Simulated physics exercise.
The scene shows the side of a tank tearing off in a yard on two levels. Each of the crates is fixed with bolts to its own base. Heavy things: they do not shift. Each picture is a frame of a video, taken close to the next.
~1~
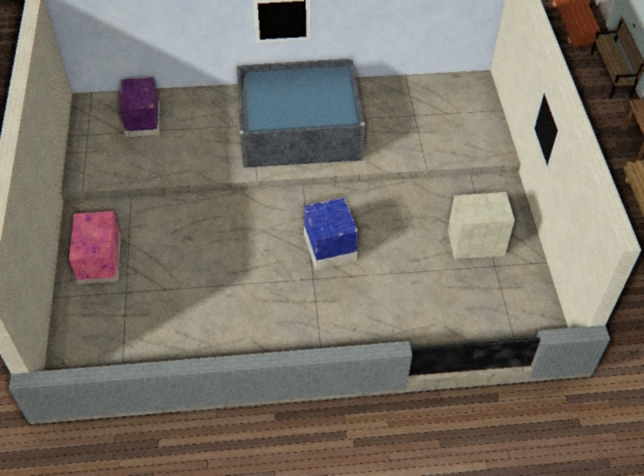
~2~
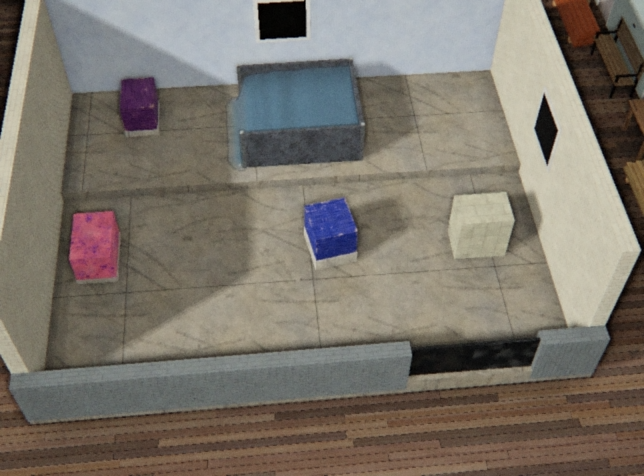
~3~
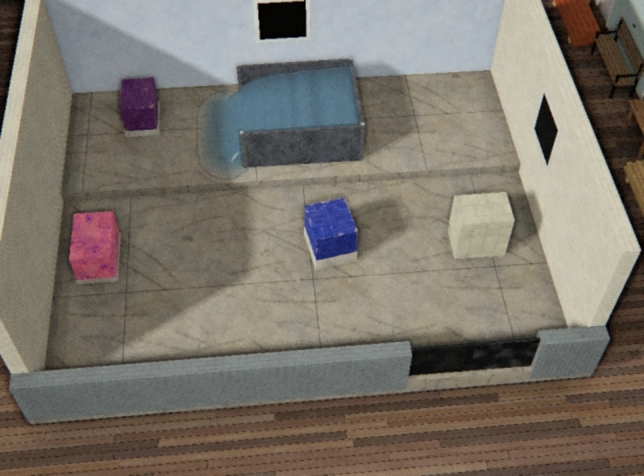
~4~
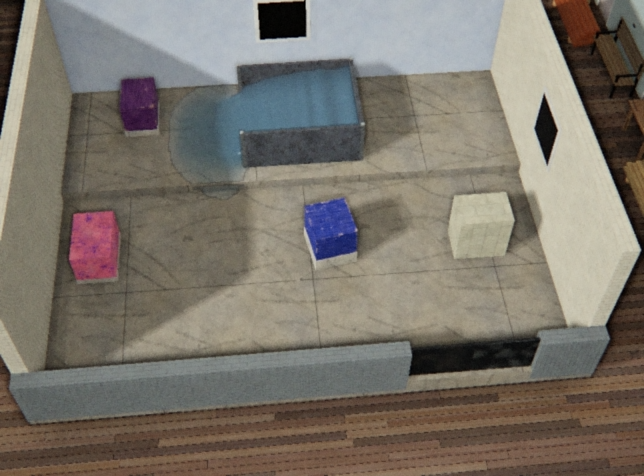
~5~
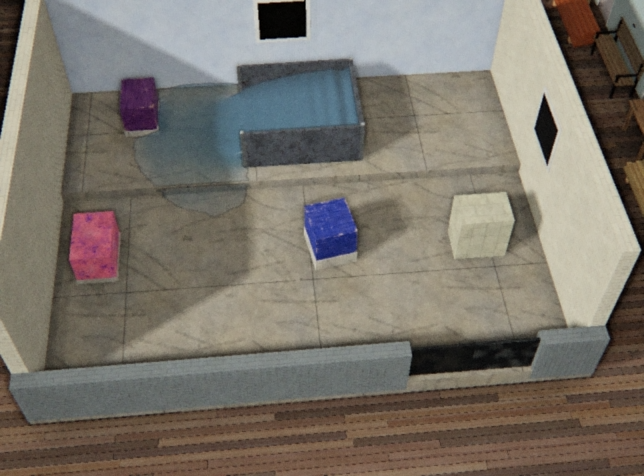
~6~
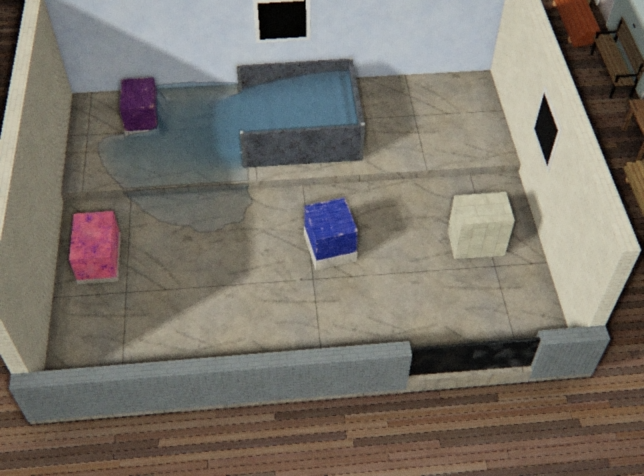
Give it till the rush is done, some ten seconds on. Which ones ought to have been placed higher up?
Outcome: The blue crate will be out of the water's reach; the pink crate will be within the water's reach; the purple crate will be within the water's reach.
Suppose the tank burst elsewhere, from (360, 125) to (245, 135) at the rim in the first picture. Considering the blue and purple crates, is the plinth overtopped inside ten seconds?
The blue crate is reached, the purple crate is not reached.
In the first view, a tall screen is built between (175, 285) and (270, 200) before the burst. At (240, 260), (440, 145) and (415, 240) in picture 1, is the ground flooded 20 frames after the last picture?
Outcome by spot, in order - unwatered, unwatered, unwatered.
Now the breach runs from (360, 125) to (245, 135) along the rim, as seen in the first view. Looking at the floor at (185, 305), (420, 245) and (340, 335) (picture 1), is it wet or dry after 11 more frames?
Point one: Reached. Point two: Reached. Point three: Reached.
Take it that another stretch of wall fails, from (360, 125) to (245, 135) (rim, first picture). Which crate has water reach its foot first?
That would be the one in blue.
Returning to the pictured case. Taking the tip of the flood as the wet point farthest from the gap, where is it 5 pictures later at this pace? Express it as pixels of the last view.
Somewhere around (60, 241).
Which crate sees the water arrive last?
That is the crate marked blue.
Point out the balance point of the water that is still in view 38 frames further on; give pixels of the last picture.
My reading is close to (227, 230).
A moment on, water covers 20 % of the floor; the blue crate not reached, the pink crate water round its plinth, the purple crate water round its plinth.
Next, water covers 25 % of the floor; the blue crate not reached, the pink crate water round its plinth, the purple crate water round its plinth.
Then, water covers 40 % of the floor; the blue crate not reached, the pink crate water round its plinth, the purple crate water round its plinth.
Later, water covers 70 % of the floor; the blue crate water round its plinth, the pink crate water round its plinth, the purple crate water round its plinth.
In the end, water covers 90 % of the floor; the blue crate stayed above the water, the pink crate was topped, the purple crate was topped.
